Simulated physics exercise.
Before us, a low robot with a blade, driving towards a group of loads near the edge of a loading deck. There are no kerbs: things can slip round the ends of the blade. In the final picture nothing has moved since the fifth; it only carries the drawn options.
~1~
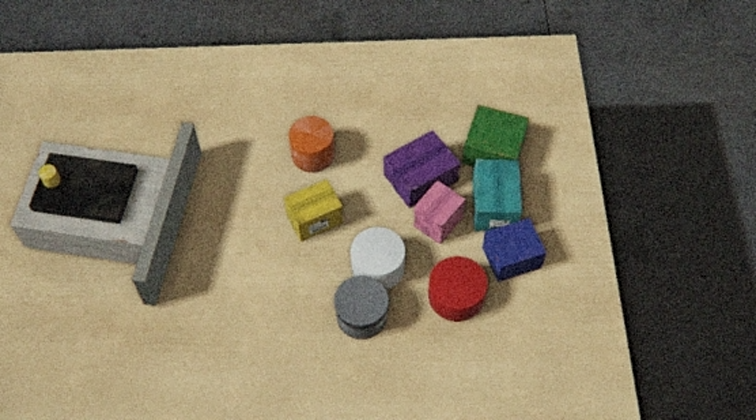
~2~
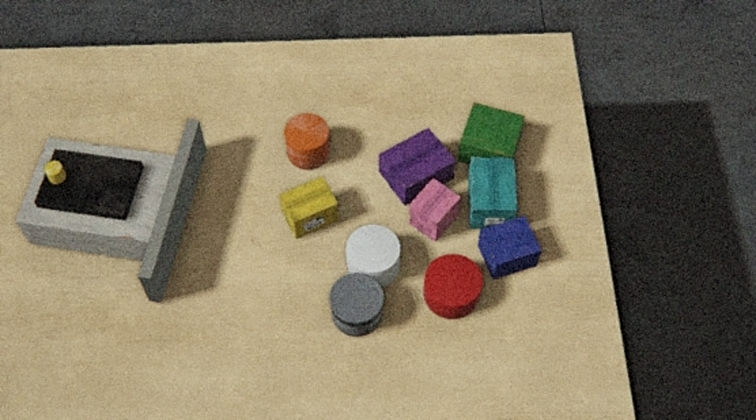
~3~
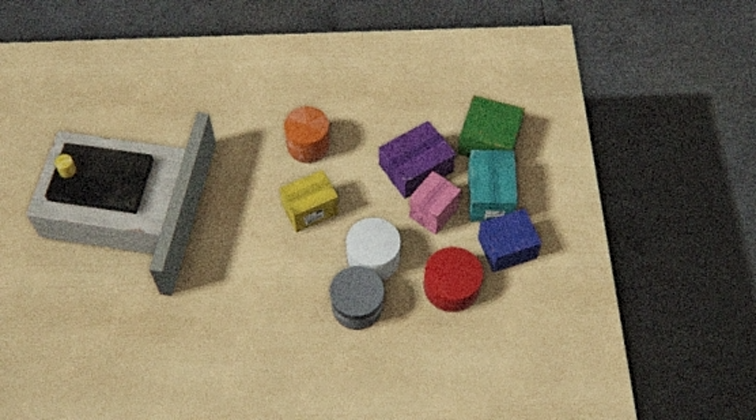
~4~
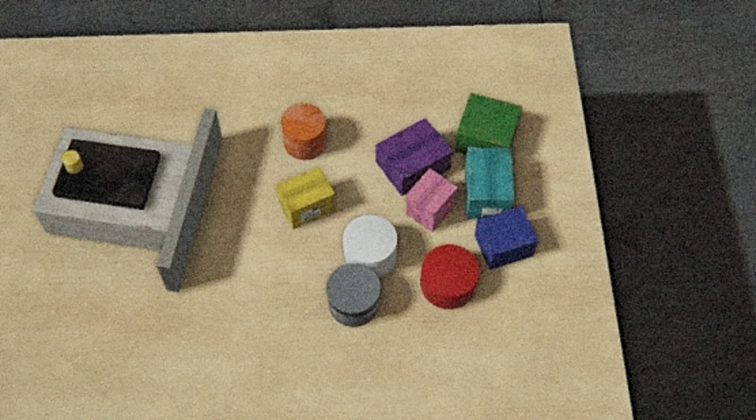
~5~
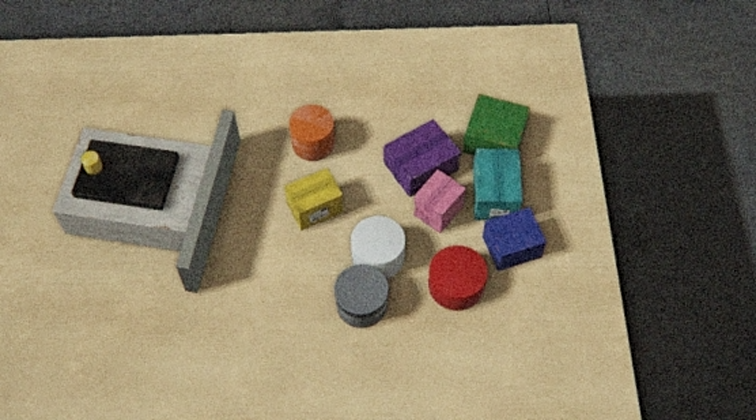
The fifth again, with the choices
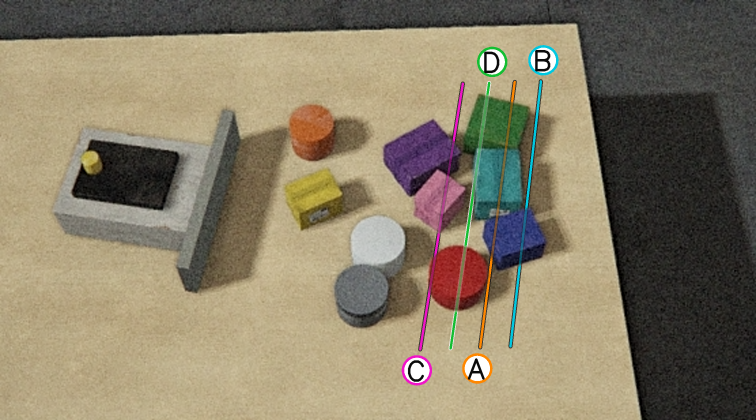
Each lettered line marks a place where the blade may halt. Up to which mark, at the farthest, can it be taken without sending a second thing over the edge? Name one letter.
No second one falls up to B.
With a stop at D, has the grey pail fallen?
No.
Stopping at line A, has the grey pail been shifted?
Yes.
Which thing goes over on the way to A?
The turquoise parcel.
On the copy, A at (499, 205); B at (527, 204); C at (443, 207); D at (471, 206).
On B. First, robot (248, 171); orange canister (367, 139); yellow parcel (357, 207).
Then, robot (363, 168); turquoise parcel (556, 186); green crate (523, 123).
Finally, robot (452, 165); turquoise parcel over the edge; green crate (587, 104); one fallen.
By contrast, A is within the limit but short; C is within the limit but short; D is within the limit but short.
